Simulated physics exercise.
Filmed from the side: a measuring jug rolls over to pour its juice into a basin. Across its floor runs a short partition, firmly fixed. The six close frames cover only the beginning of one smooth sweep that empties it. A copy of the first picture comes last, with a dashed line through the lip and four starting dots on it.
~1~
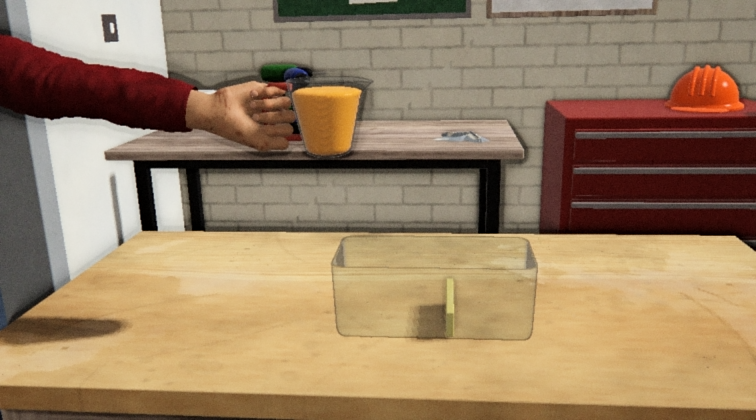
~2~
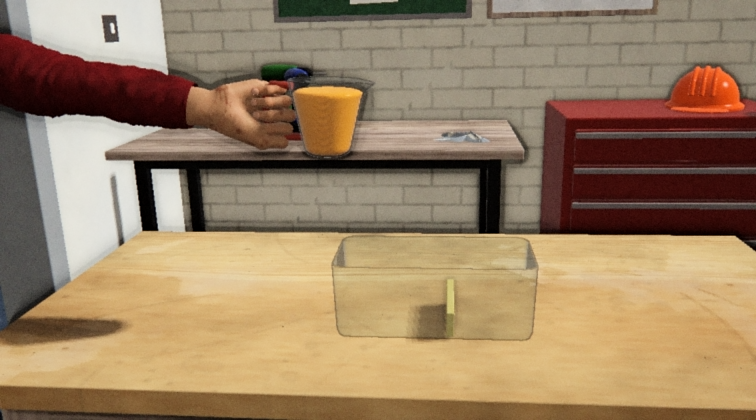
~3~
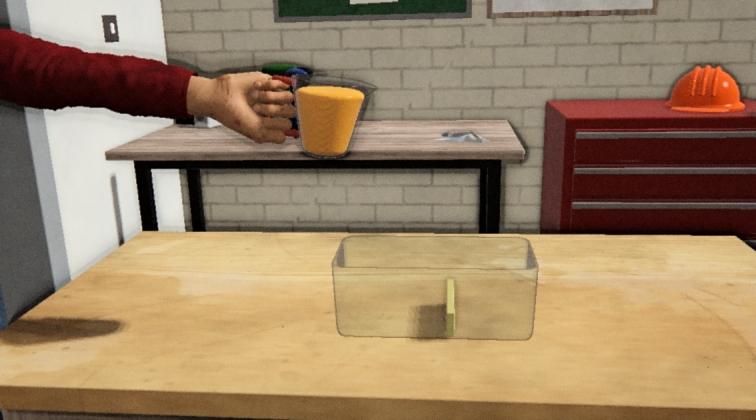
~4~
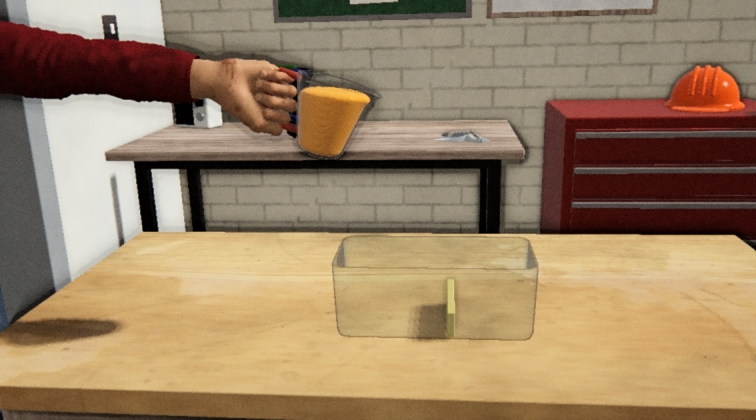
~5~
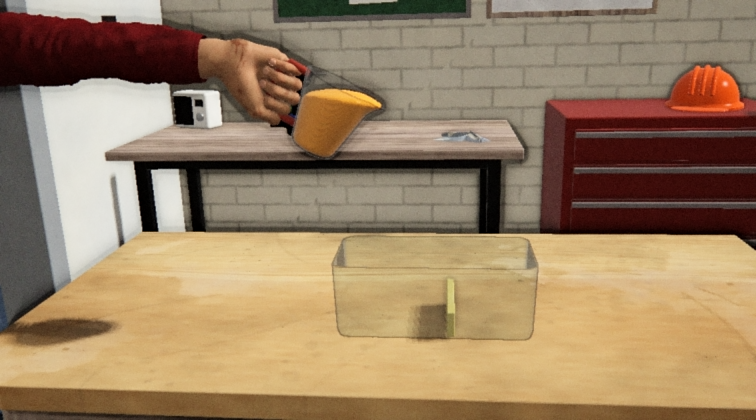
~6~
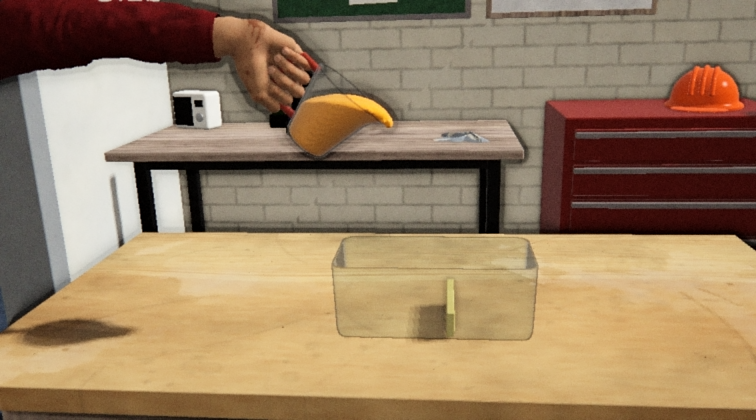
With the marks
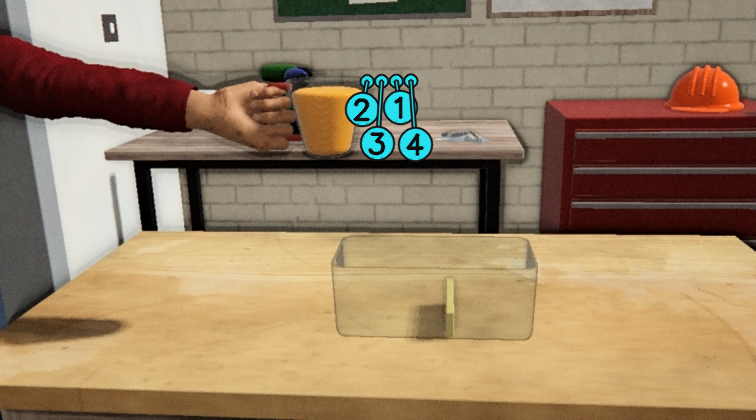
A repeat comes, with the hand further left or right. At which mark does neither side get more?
Go for 4.
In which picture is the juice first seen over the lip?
In picture 6.
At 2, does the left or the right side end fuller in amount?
The left one.
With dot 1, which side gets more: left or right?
The left one.
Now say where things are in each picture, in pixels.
Upright, lip at (373, 81); basin from (337, 334) to (532, 338); top of the wall at (450, 295); nothing has left yet, in the first picture.
Upright, lip at (374, 83); nothing has left yet, in the second picture.
Tipped about 8°, lip at (378, 88); nothing has left yet, in the third picture.
Tipped about 17°, lip at (382, 97); nothing has left yet, in the fourth picture.
Tipped about 29°, lip at (384, 109); nothing has left yet, in the fifth picture.
Tipped about 43°, lip at (384, 123); juice is over the lip, down to (389, 125), in the sixth picture.
On the marked copy, 1 at (396, 81); 2 at (367, 81); 3 at (381, 81); 4 at (410, 80).
With 1, about 65 % ends left of the wall and 28 % right of it; 7 % is lost outside.
With 2, about 85 % ends left of the wall and 8 % right of it; 7 % is lost outside.
With 3, about 76 % ends left of the wall and 14 % right of it; 10 % is lost outside.
With 4, about 47 % ends left of the wall and 49 % right of it; 4 % is lost outside.
